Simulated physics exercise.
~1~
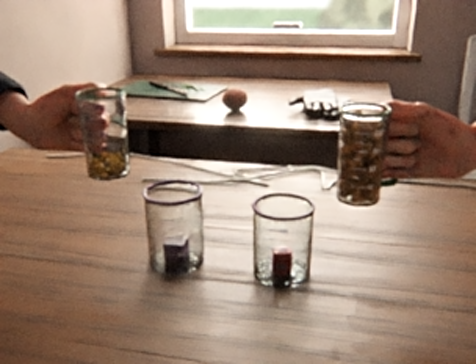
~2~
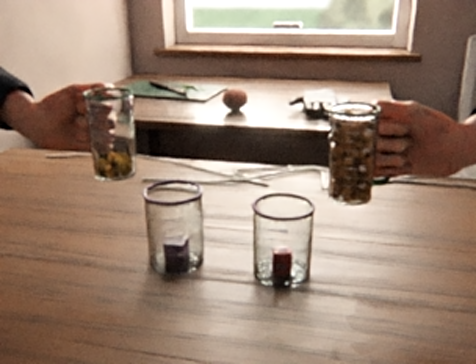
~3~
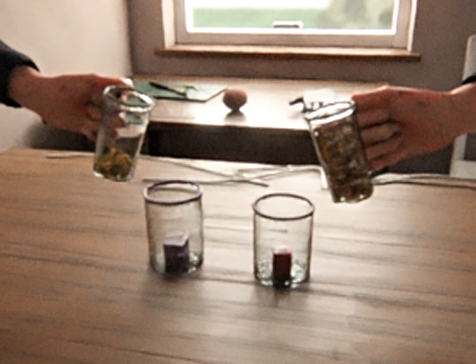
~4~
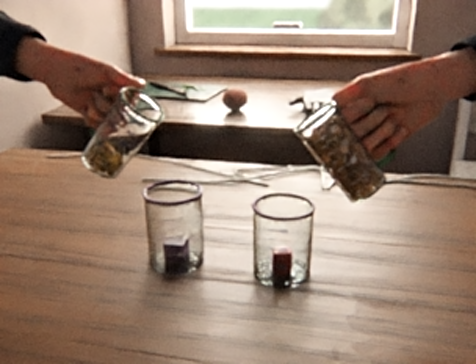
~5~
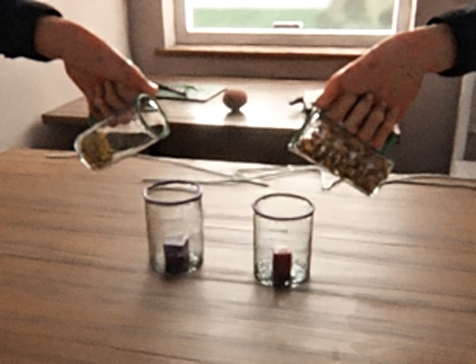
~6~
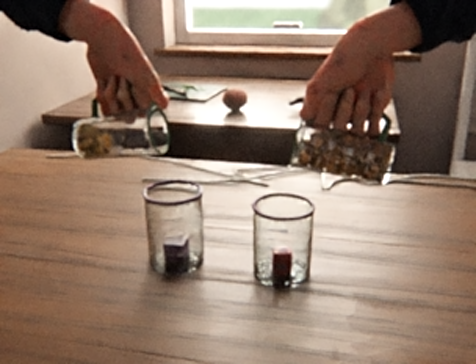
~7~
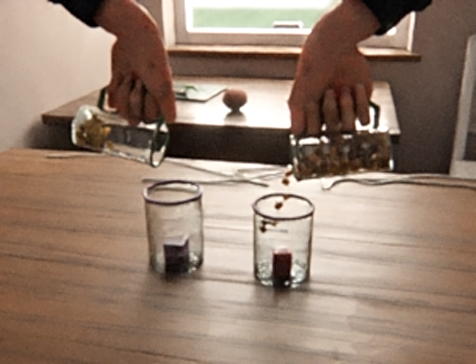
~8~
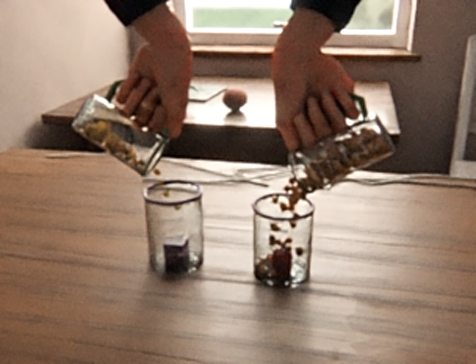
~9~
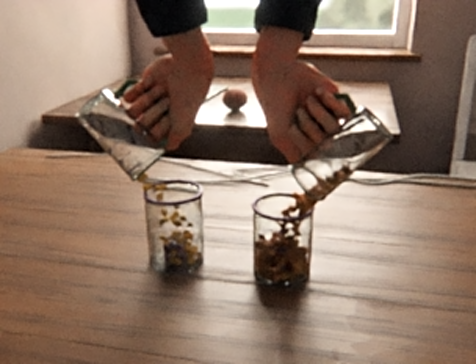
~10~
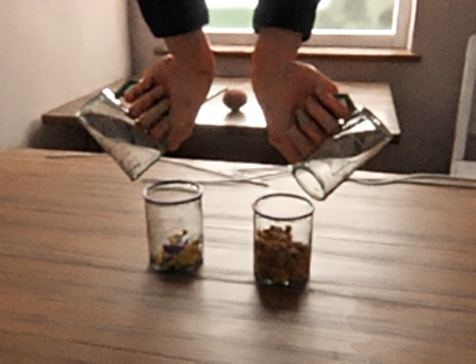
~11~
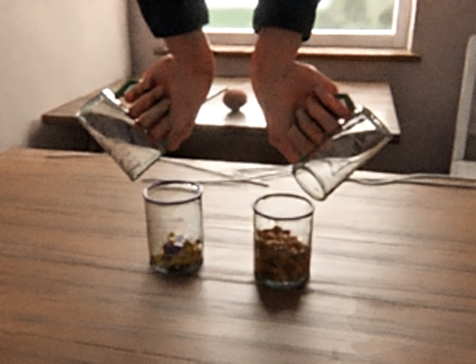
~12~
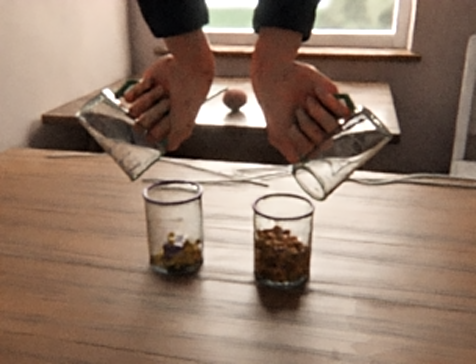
Two hands tipped glasses of small dry bits into two clear glasses on a wooden table, the right one pouring first, until both were empty. The dark block on the left still poked out, while the red one on the right was buried.
